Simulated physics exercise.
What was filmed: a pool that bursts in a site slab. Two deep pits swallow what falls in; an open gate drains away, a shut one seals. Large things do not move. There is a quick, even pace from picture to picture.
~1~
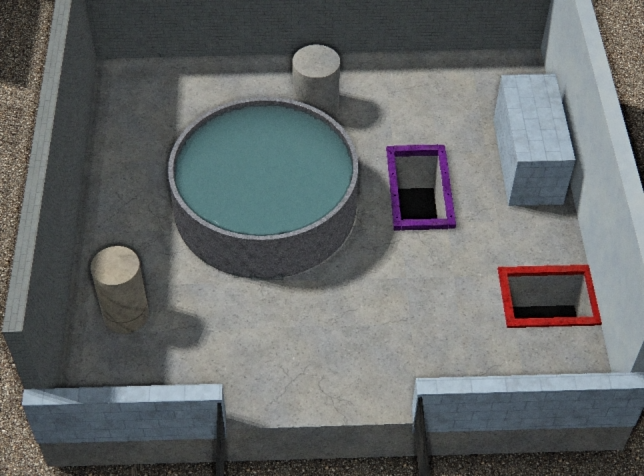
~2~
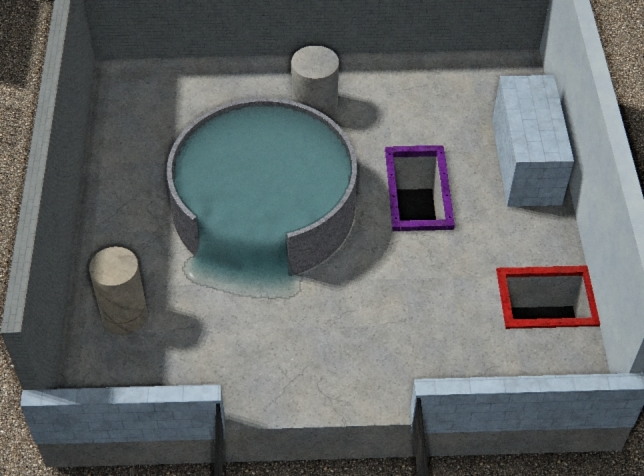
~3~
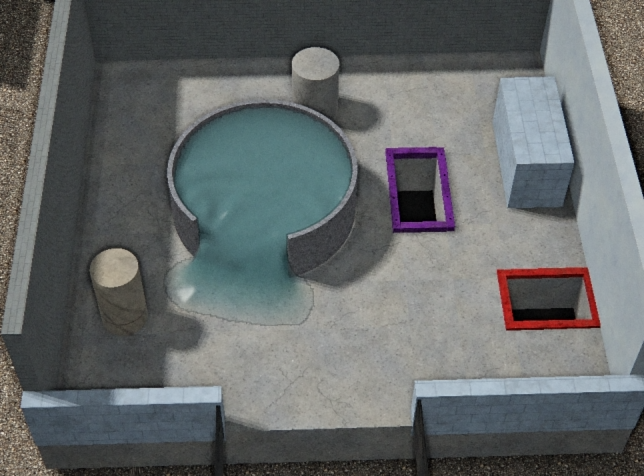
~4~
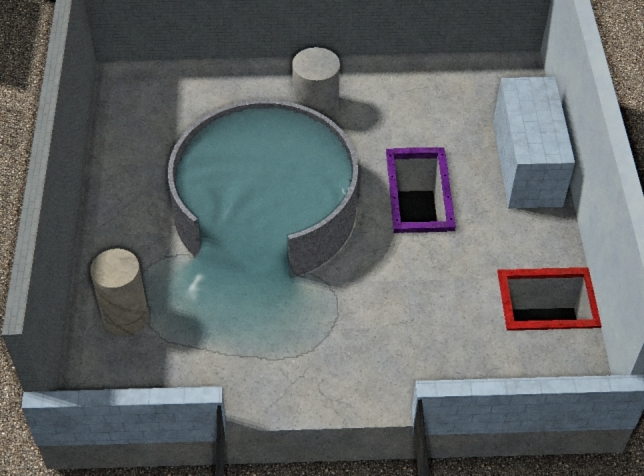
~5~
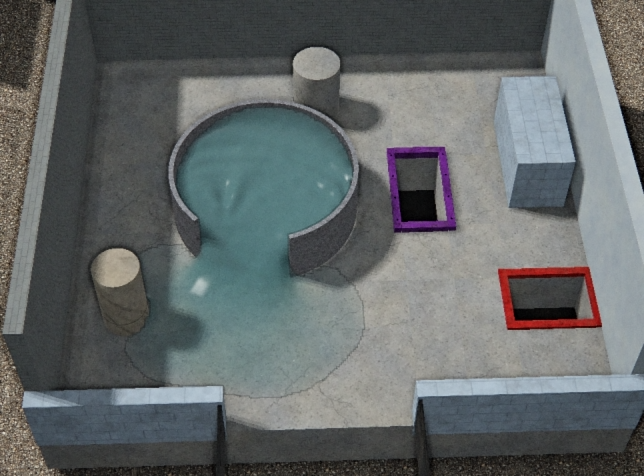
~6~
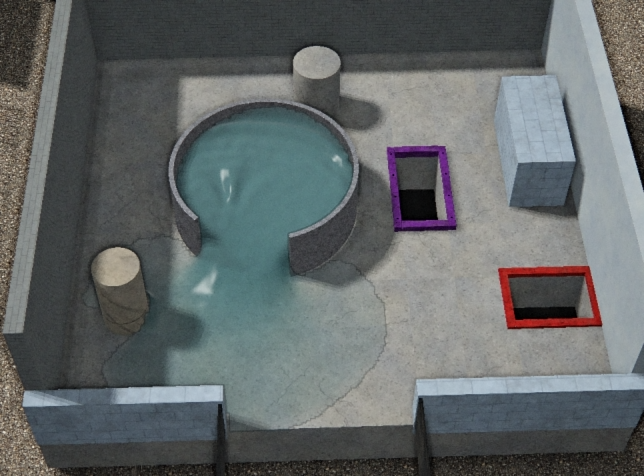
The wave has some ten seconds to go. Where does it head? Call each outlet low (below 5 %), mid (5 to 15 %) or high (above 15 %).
Outlets - gate: High; purple pit: Low; red pit: Low.
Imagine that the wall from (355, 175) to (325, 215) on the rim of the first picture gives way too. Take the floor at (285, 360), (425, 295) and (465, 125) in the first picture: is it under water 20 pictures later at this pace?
Going point by point: Left unwetted, waterlogged, left unwetted.
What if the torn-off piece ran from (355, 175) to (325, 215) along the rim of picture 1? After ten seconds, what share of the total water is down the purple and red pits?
I'd say the purple pit gets around 4 percent and the red pit around 40 percent.
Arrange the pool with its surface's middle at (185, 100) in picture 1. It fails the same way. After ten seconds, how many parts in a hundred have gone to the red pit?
I'd put the red pit at 12 % of the whole.
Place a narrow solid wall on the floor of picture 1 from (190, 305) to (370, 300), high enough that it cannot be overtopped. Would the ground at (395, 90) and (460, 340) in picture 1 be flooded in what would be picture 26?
In the listed order, the first spot is spared and the second is spared.
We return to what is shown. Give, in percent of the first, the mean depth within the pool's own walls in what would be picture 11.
Some 66 per cent.
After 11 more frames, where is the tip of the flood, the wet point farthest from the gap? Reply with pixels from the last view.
The flood front should get to about (537, 404).
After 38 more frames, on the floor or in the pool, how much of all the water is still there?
Some 64 per cent.
A moment on, water covers 25 % of the floor; the gate 4 %, the purple pit 0 %, the red pit 0 %.
Next, water covers 25 % of the floor; the gate 12 %, the purple pit 0 %, the red pit 0 %.
Then, water covers 40 % of the floor; the gate 22 %, the purple pit 0 %, the red pit 0 %.
Later, water covers 60 % of the floor; the gate 35 %, the purple pit 0 %, the red pit 0 %.
In the end, water covers 85 % of the floor; the gate 46 %, the purple pit 0 %, the red pit 0 %.
